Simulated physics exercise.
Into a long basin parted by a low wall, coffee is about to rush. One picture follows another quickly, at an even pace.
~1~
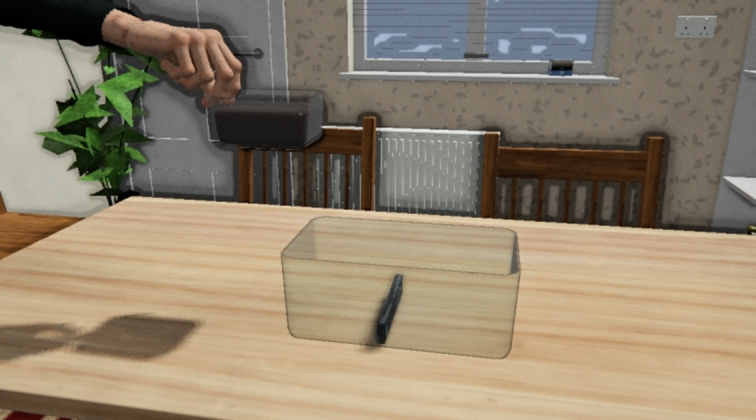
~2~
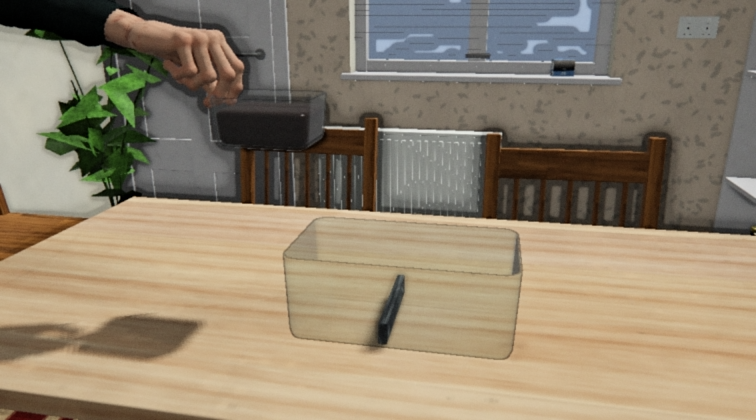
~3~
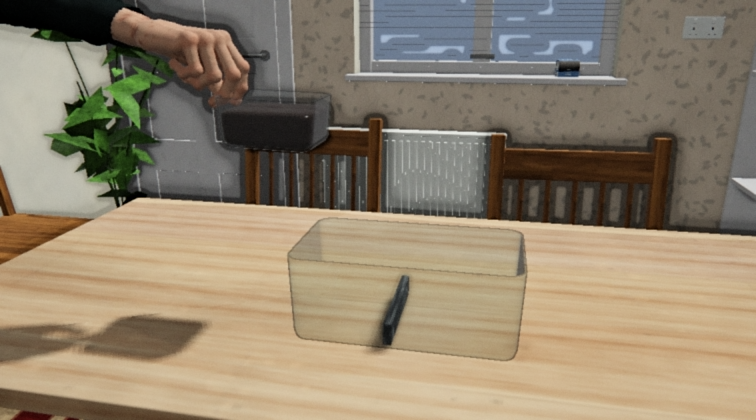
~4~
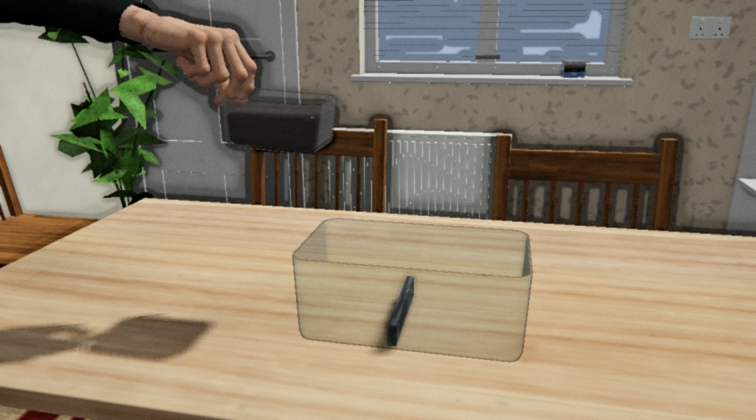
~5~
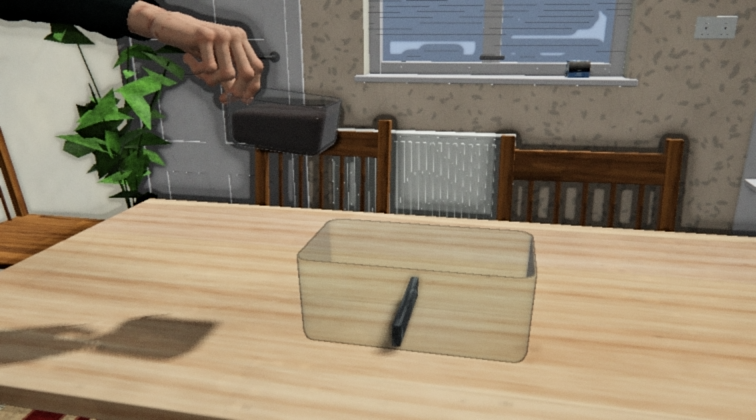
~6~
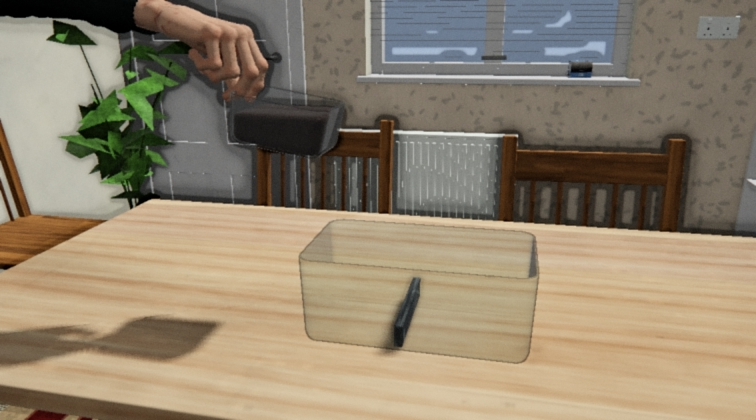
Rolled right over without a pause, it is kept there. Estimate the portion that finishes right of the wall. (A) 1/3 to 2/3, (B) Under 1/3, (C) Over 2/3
Option B: Under 1/3.
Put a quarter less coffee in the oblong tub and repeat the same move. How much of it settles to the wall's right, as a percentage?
5 %.
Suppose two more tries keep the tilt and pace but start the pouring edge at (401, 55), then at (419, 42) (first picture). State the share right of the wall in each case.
It would come to near 90 per cent, and then near 90 per cent.
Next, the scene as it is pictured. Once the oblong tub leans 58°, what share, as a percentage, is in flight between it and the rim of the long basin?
About 35 per cent.
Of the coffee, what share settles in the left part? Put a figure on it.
I'd say near 85 in a hundred.
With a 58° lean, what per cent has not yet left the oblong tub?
55 %.
A moment on, the oblong tub is tipped part way and 54 per cent is still to pour, 11 is left of the wall and 0 right of it.
Next, the oblong tub is tipped on its side and 10 per cent is still to pour, 69 is left of the wall and 10 right of it.
Then the oblong tub is tipped right over and 0 per cent is still to pour, 83 is left of the wall and 15 right of it.
Later the oblong tub is tipped right over and 0 per cent is still to pour, 84 is left of the wall and 15 right of it.
Finally, 84 per cent lies left of the wall, 15 right of it and 1 outside.
